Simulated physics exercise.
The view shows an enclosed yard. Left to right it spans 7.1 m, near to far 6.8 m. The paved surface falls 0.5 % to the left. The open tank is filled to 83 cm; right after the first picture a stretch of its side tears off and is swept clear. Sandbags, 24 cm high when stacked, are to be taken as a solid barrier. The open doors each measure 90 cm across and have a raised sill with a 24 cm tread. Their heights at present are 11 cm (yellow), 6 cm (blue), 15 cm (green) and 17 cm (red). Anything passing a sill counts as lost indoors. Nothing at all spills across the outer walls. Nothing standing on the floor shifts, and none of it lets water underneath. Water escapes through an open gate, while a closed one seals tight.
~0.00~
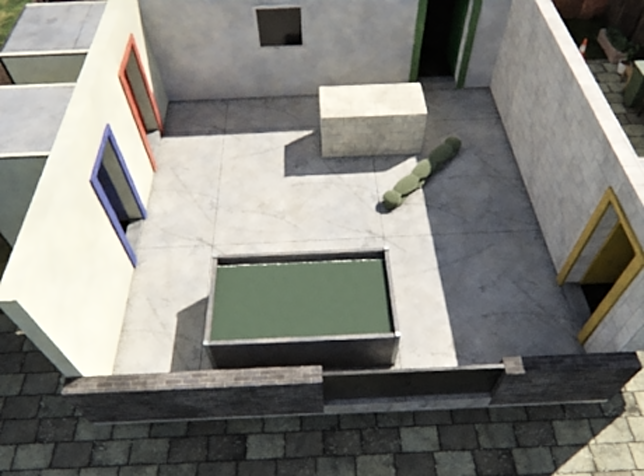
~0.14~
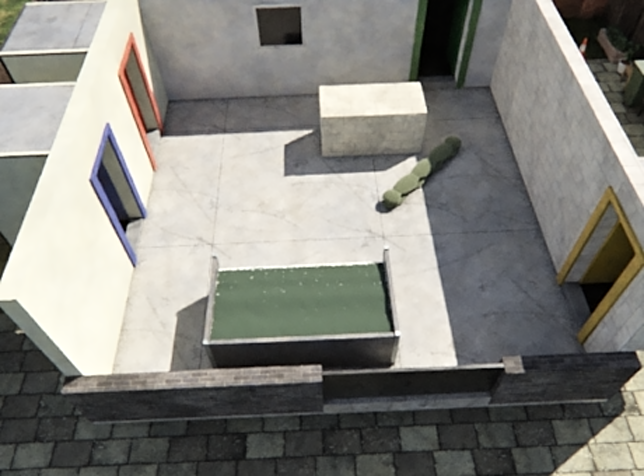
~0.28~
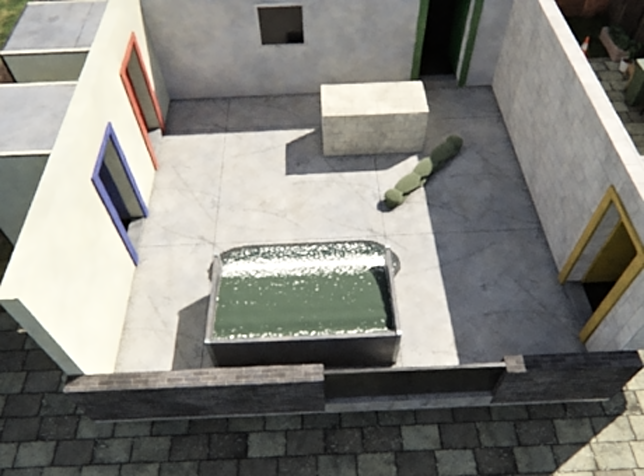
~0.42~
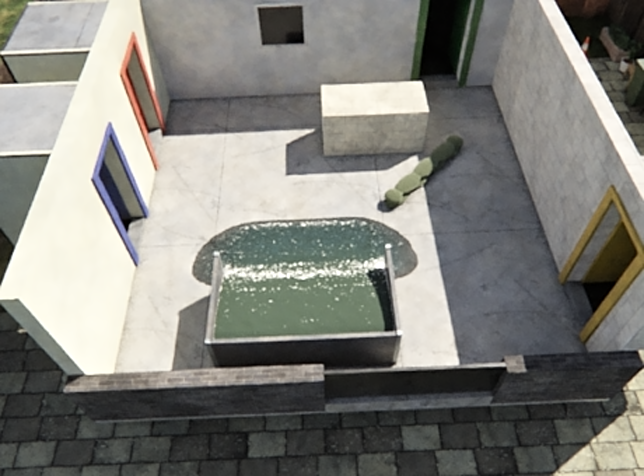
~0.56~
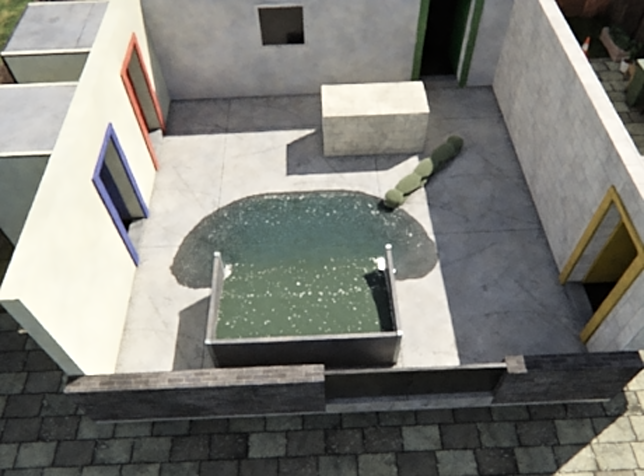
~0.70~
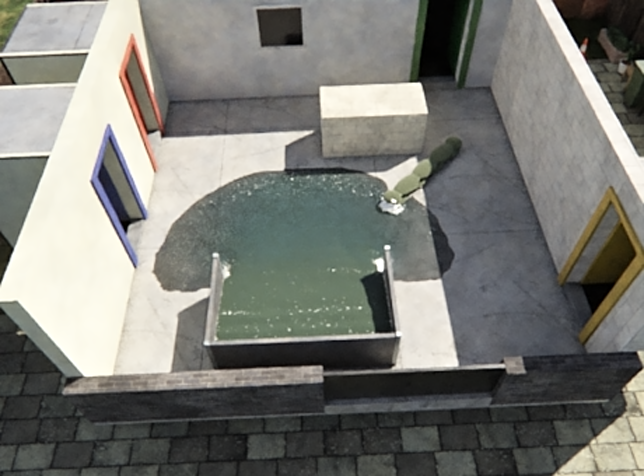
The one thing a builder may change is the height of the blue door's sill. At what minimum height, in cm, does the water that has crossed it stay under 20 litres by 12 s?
From about 6.5 cm.
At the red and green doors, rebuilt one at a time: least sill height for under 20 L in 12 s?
Some 18 cm for red, some 10.0 cm for green.
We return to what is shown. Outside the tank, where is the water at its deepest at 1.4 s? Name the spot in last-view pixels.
At about (347, 160).
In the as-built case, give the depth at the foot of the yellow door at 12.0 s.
It comes to about 9.0 centimetres deep.
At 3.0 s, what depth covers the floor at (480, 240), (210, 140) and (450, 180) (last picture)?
In order: Around 0, 4 and 4 cm.
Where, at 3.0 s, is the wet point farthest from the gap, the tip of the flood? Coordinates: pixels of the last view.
(489, 90).
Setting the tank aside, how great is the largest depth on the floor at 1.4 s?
About 44 cm at most.
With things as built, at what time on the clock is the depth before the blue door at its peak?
5.0 s.
After 1.4 s water covers 50 % of the floor, deepest (44 cm) near (347, 160); 7 cm at the blue door, 0 litres in over its 6 cm sill.
After 3.0 s water covers 65 % of the floor, deepest (40 cm) near (177, 105); 5 cm at the blue door, 3 litres in over its 6 cm sill.
After 12.0 s water covers 95 % of the floor, deepest (12 cm) near (468, 383); 8 cm at the blue door, 22 litres in over its 6 cm sill.
At the blue door as built, the water arrived by 1.0 s and peaked near 10 cm at 5.2 s.
With a sill of 5.5 cm, 29 litres would have come in within the 12 s; with 7 cm, 13 litres. So under 20 litres takes about 6.5 cm.
